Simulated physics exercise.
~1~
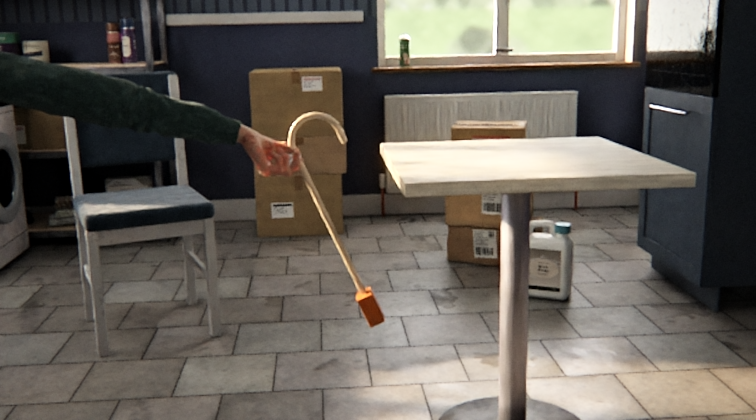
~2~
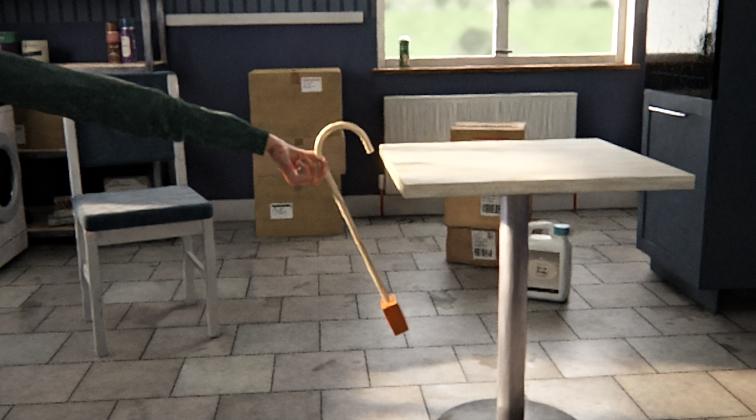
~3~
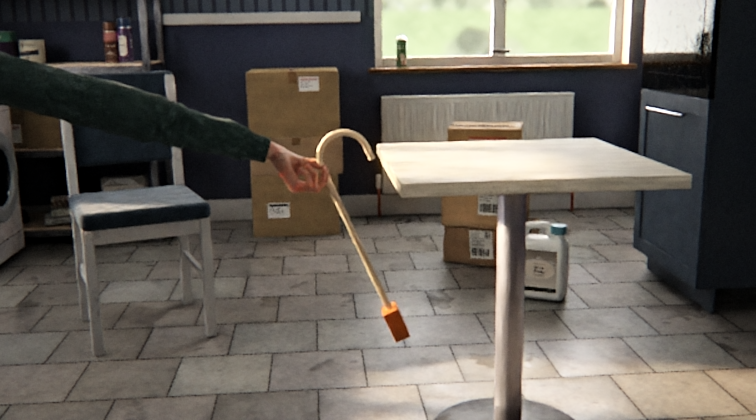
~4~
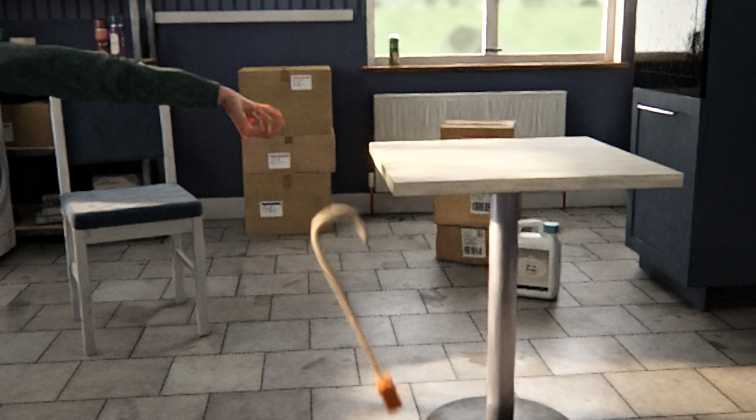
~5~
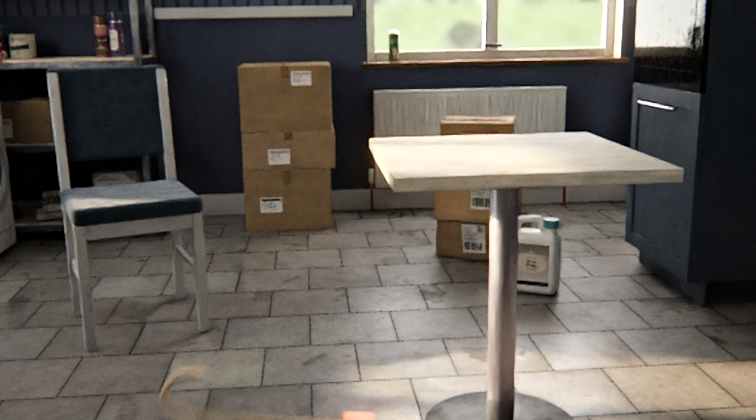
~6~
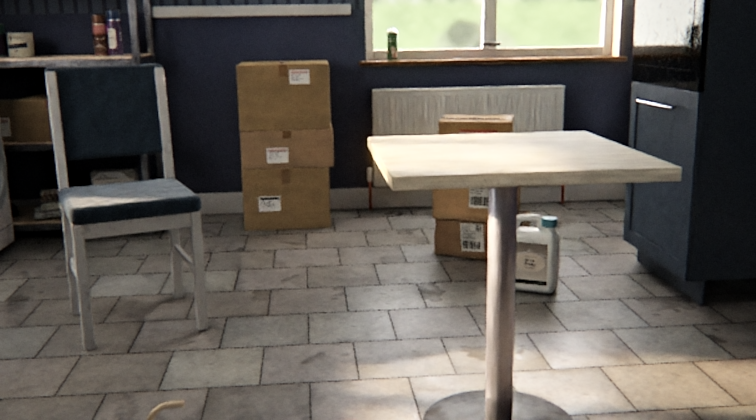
A thin, pale stick with a curved handle and an orange block at its lower end, like a long brush, hangs from a hand in a dark green sleeve in a sunlit kitchen, seen from across the tiled floor by a slightly swaying camera. A pale table stands at right, a blue-seated white chair at left, cardboard boxes behind. The hand carries the stick right until its hook is close to the table's left edge. It lets go and draws back, and the stick drops without catching. It tips over near the floor and slides left, nearly out of view.
